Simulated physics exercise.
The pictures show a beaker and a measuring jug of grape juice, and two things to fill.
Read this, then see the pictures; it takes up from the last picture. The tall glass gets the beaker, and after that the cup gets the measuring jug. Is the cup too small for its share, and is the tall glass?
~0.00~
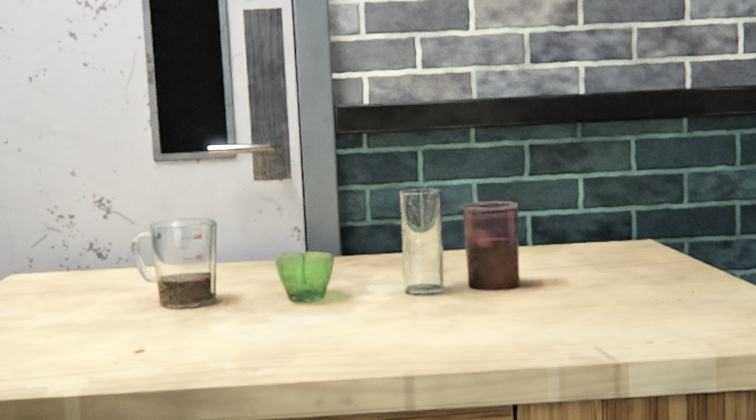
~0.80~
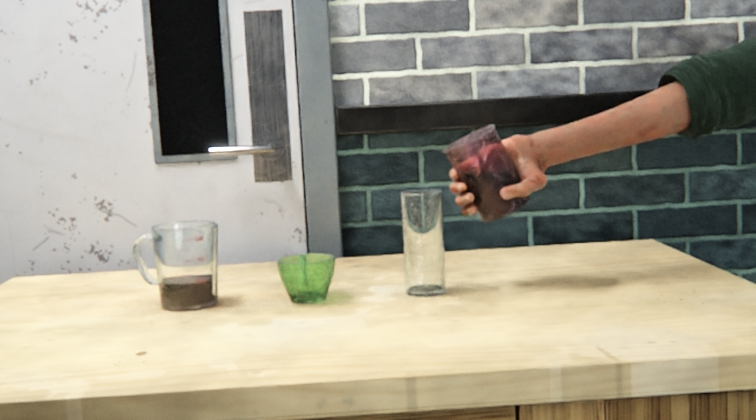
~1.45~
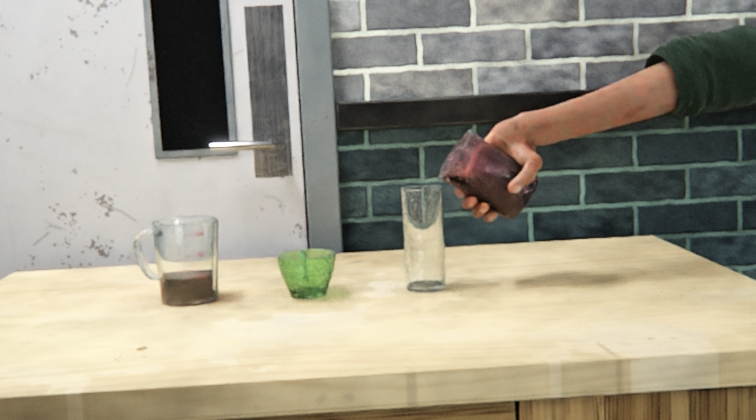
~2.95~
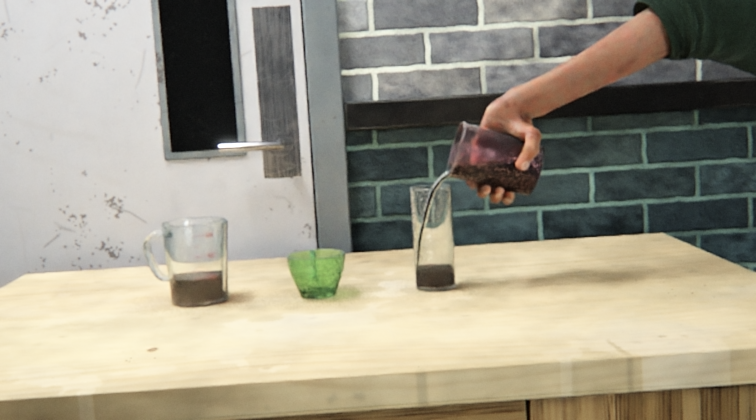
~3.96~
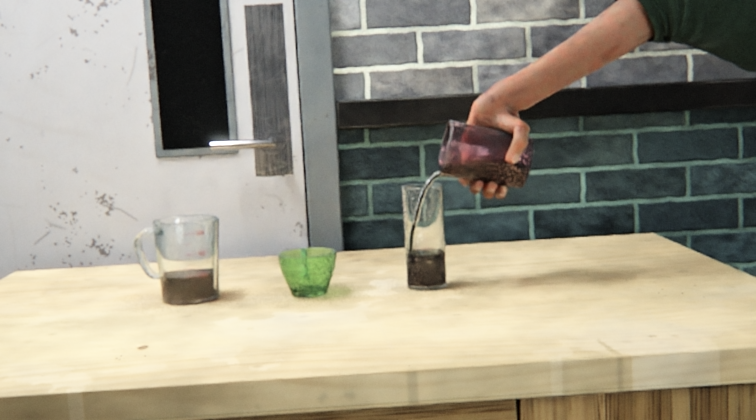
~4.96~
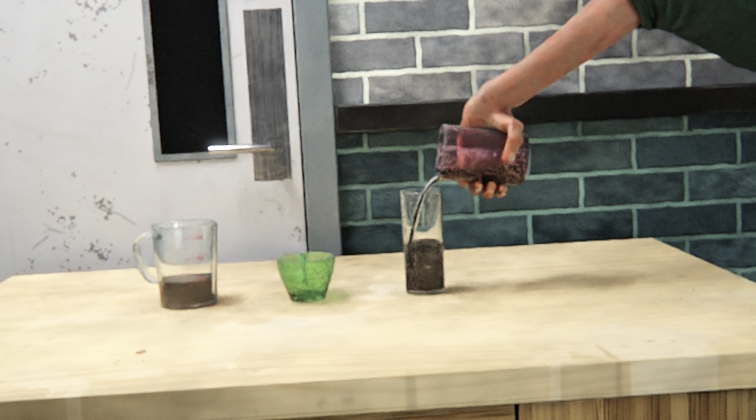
Answers - the cup: No, big enough; the tall glass: No, big enough.
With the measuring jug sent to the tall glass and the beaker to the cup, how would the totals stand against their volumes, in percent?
That comes to some 40 per cent for the first, and some 120 per cent for the second.
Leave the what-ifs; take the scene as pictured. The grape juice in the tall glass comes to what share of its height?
The level sits near 80 per cent of the height.
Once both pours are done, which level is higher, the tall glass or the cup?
In the right one.
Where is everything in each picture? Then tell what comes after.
Both stand on the top; beaker (493, 244) about half full; measuring jug (185, 261) about a quarter full; tall glass (422, 240) empty; cup (306, 276) empty, in the first frame.
The hand lifts the beaker; beaker (488, 173) tipped 25° with all of its load; tall glass (423, 241) empty, in the second frame.
The beaker is brought over; beaker (489, 175) tipped 55° with all of its load; tall glass (424, 236) empty, in the third frame.
A stream runs into the tall glass; beaker (494, 159) tipped 70° with about three quarters of its load; tall glass nearly empty, surface at (435, 268), in the fourth frame.
A stream runs into the tall glass; beaker (485, 155) tipped 75° with about two thirds of its load; cup (308, 271) empty, in the fifth frame.
A stream runs into the tall glass; beaker (481, 155) tipped 80° with about half of its load; measuring jug about a quarter full, surface at (188, 278); tall glass about half full, surface at (423, 243); cup (307, 276) empty, in the sixth frame.
After 6.1 s, the tall glass is about two thirds full.
After 7.9 s, the tall glass is about three quarters full.
After 15.0 s, the cup is about three quarters full; the tall glass is about three quarters full.
